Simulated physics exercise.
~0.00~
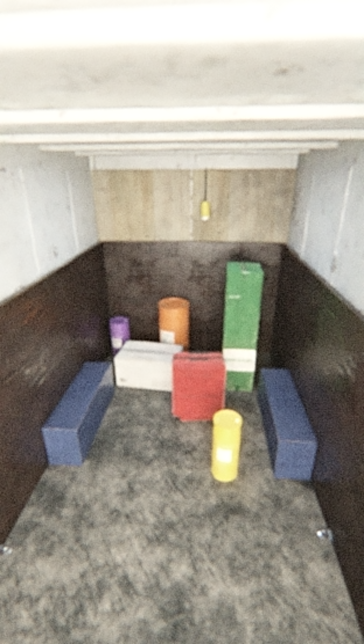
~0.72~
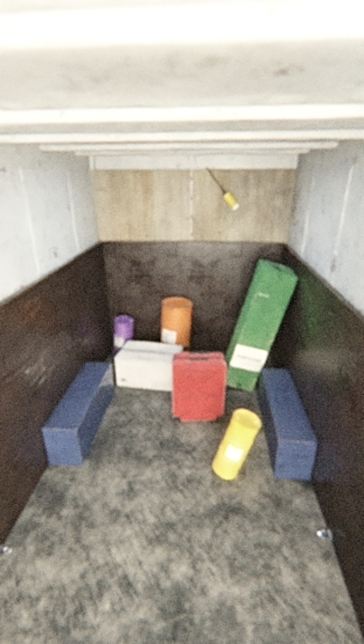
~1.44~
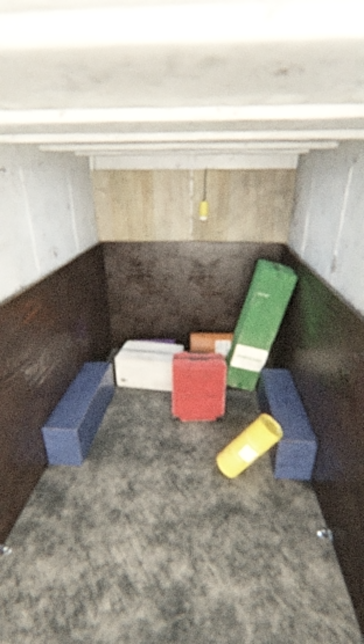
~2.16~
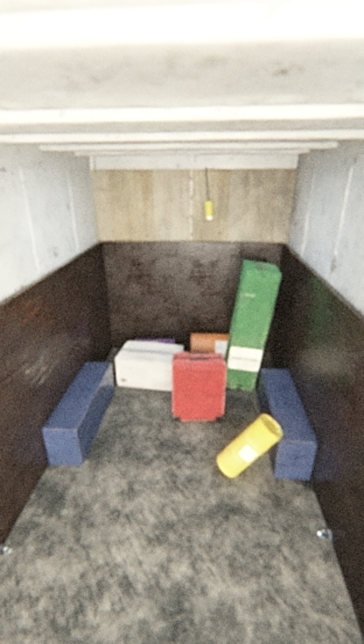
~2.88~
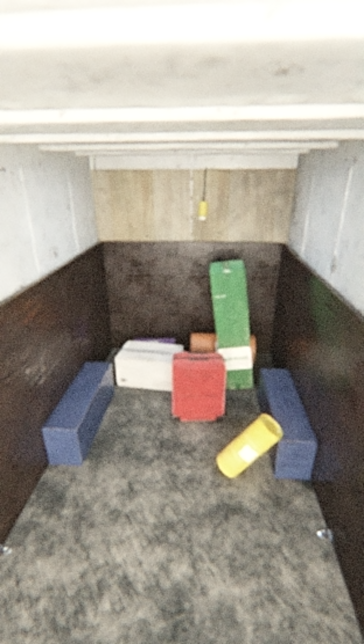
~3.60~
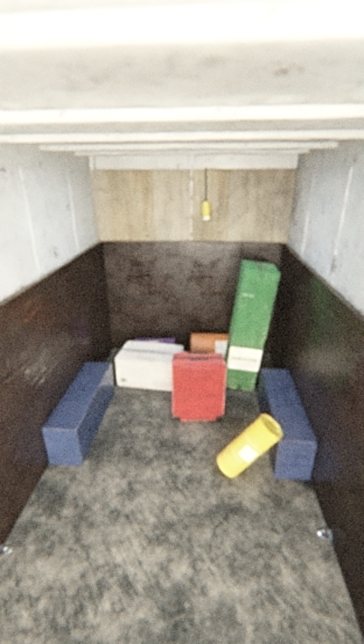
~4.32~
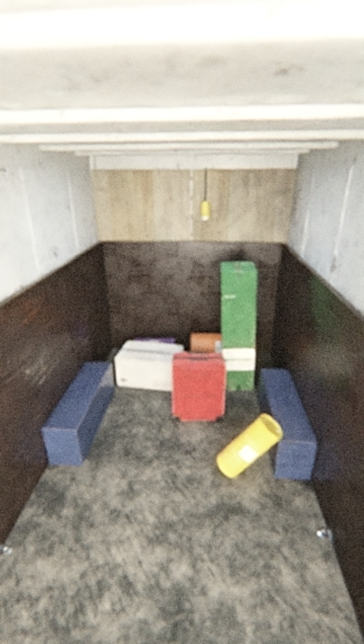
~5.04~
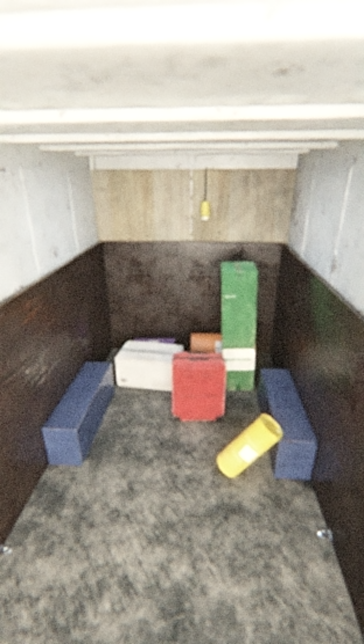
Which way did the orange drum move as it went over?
The orange drum moved to the right and ended up lying on its side.
